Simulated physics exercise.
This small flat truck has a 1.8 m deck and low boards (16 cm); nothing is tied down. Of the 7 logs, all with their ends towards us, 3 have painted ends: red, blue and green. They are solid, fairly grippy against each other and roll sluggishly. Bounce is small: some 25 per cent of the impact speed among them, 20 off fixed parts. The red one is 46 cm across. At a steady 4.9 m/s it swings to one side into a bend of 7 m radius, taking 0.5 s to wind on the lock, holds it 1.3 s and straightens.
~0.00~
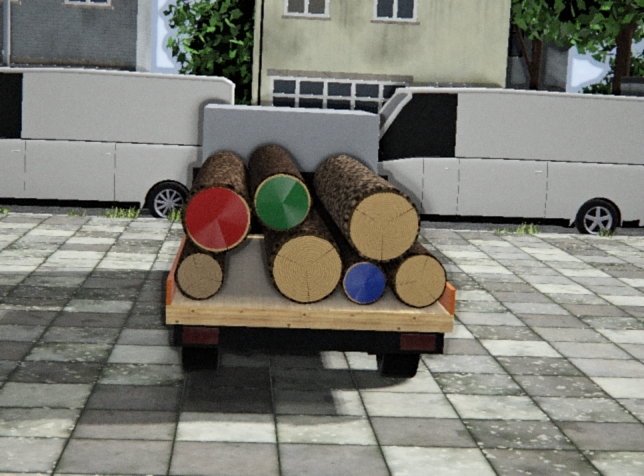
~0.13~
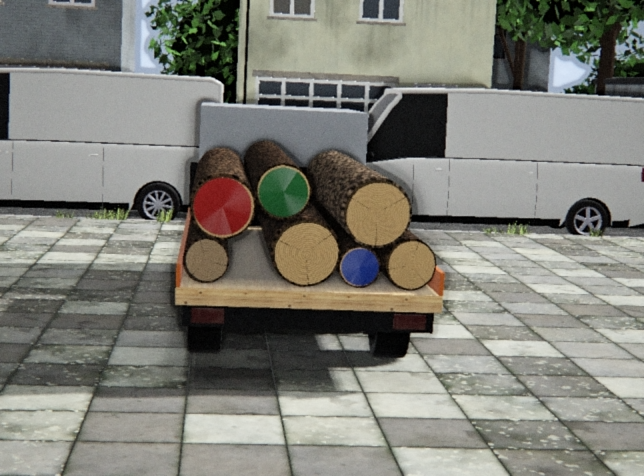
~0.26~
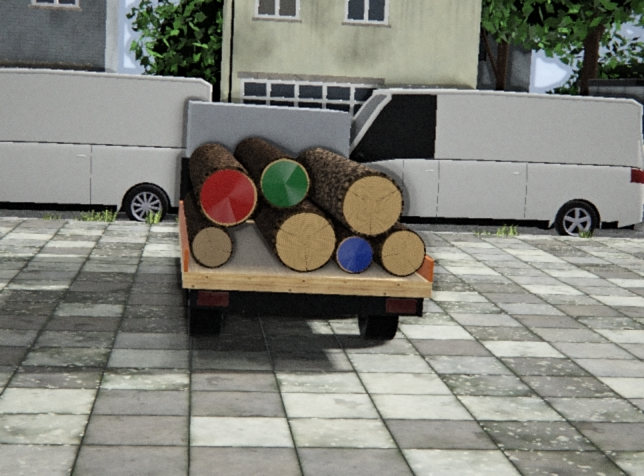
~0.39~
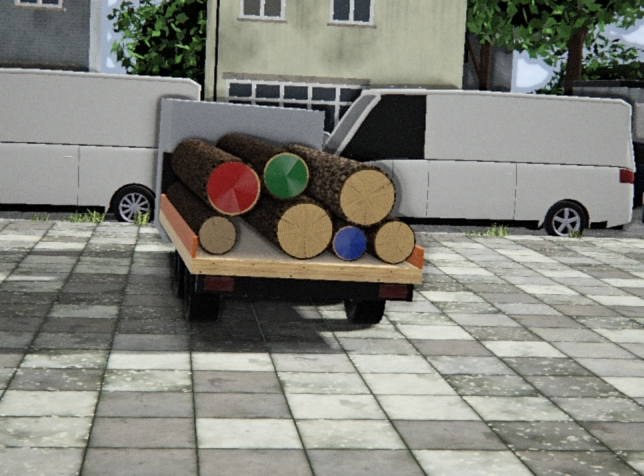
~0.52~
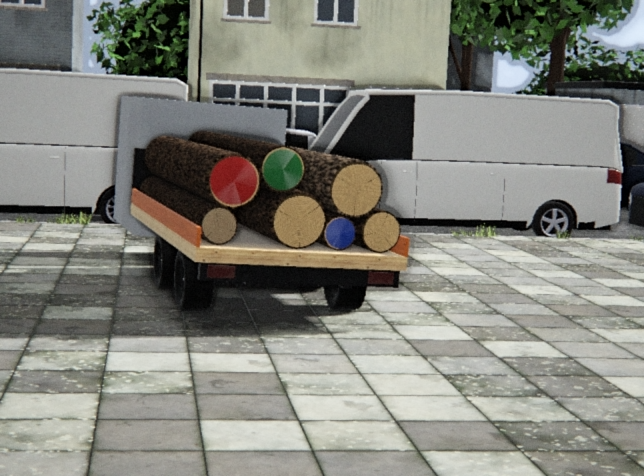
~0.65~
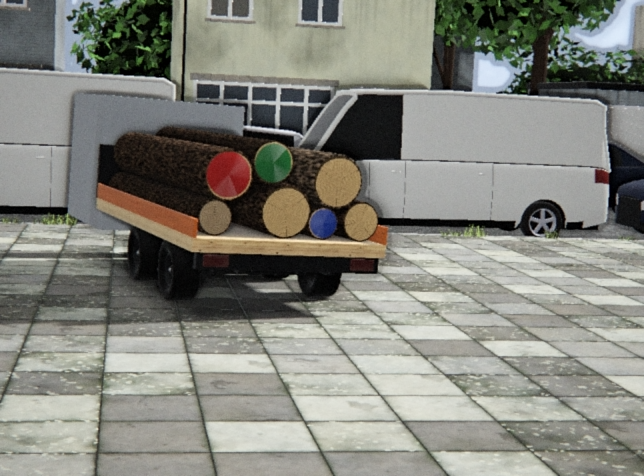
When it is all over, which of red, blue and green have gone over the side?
The red one remains on the deck; the blue one is still aboard; the green one stays aboard.
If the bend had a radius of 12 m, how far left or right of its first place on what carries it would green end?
Some 0 cm rightwards.
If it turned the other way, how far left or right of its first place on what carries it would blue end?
About 30 cm to the left.
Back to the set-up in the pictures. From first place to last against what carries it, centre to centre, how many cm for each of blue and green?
Blue 0, green 25.
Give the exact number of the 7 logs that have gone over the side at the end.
The count is 0.
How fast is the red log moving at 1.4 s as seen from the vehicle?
About 0.0 m/s.
Then, 1.4 s in, red is up on others, 50 cm from the left edge; blue is on the deck, 55 cm from the right edge; green is up on others, 90 cm from the right edge; 0 off so far.
In the end (2.4 s), red is up on others, 50 cm from the left edge; blue is on the deck, 55 cm from the right edge; green is up on others, 90 cm from the right edge; 0 off so far.
